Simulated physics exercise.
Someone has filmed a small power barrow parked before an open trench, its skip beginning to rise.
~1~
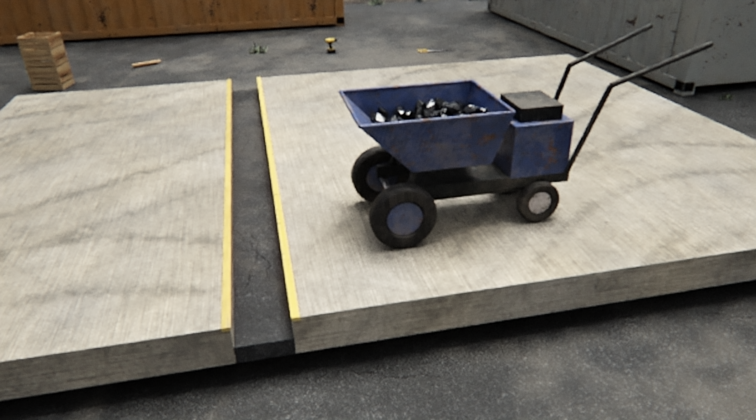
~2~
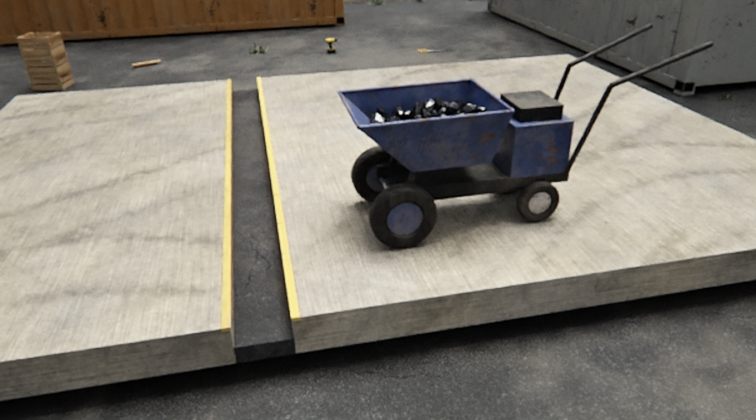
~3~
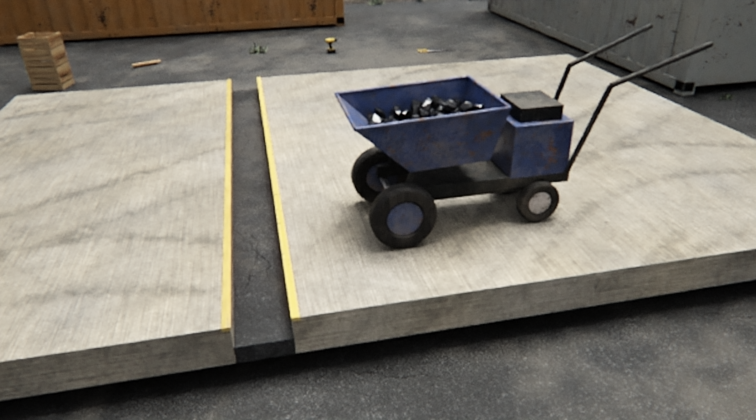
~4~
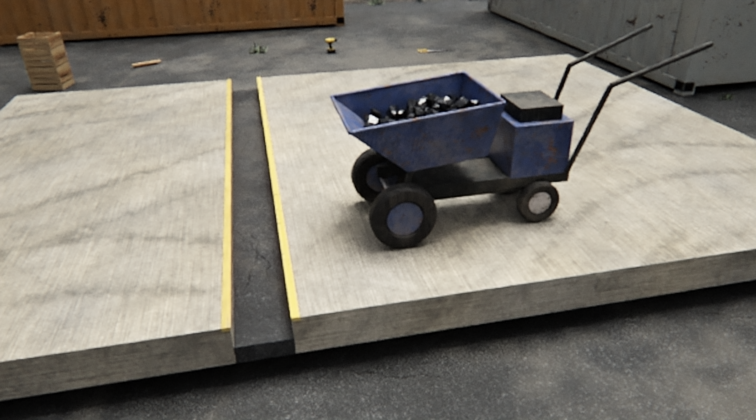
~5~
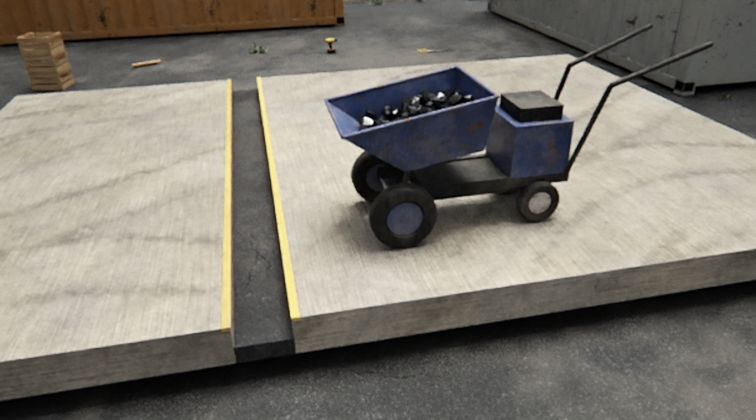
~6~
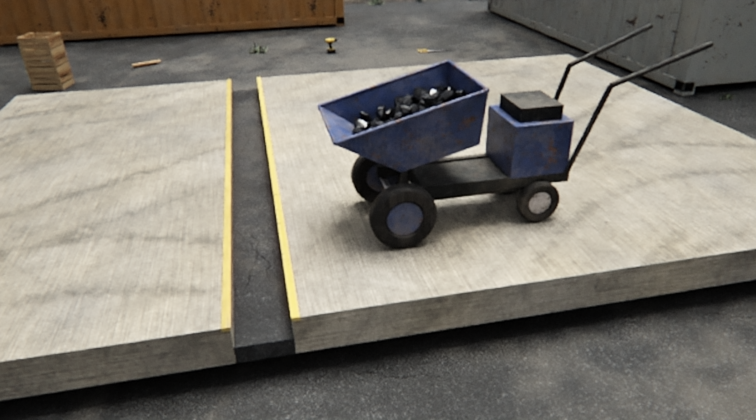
The clip opens on a small blue power barrow loaded with black lumps of coal, standing still on pale slabs to the right of a dark, yellow-edged trench. Its skip tilts barely at first, then more clearly, the rear rising and the front lip dipping leftward while the coal stays inside.
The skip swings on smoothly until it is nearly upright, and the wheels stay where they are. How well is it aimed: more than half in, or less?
Between the edges lies more than half of the load.
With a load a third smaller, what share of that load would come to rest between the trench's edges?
Near 90 %.
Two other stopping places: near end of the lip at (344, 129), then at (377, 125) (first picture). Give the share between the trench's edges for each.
The first gives 80 %, the second 60 %.
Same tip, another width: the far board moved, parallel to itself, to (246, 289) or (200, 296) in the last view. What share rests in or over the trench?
About 60 and 90 per cent.
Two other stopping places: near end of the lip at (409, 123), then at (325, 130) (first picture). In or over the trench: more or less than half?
In turn: Below a half; most of it.
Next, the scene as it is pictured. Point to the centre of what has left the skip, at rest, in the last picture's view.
At about (260, 241).
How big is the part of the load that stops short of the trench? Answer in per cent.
Roughly 5 in a hundred.
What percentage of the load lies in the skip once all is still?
About 20 per cent.
Soon, skip tipped steeply; all in the skip.
A while on, skip tipped steeply; most in the skip; a small part short of the trench; a small part in or heaped over the trench; a stray few falling.
Towards the end, skip tipped right over; about a quarter in the skip; a small part short of the trench; most in or heaped over the trench; a stray few beyond it.
Finally, skip tipped right over; about a quarter in the skip; a small part short of the trench; most in or heaped over the trench; a stray few beyond it.
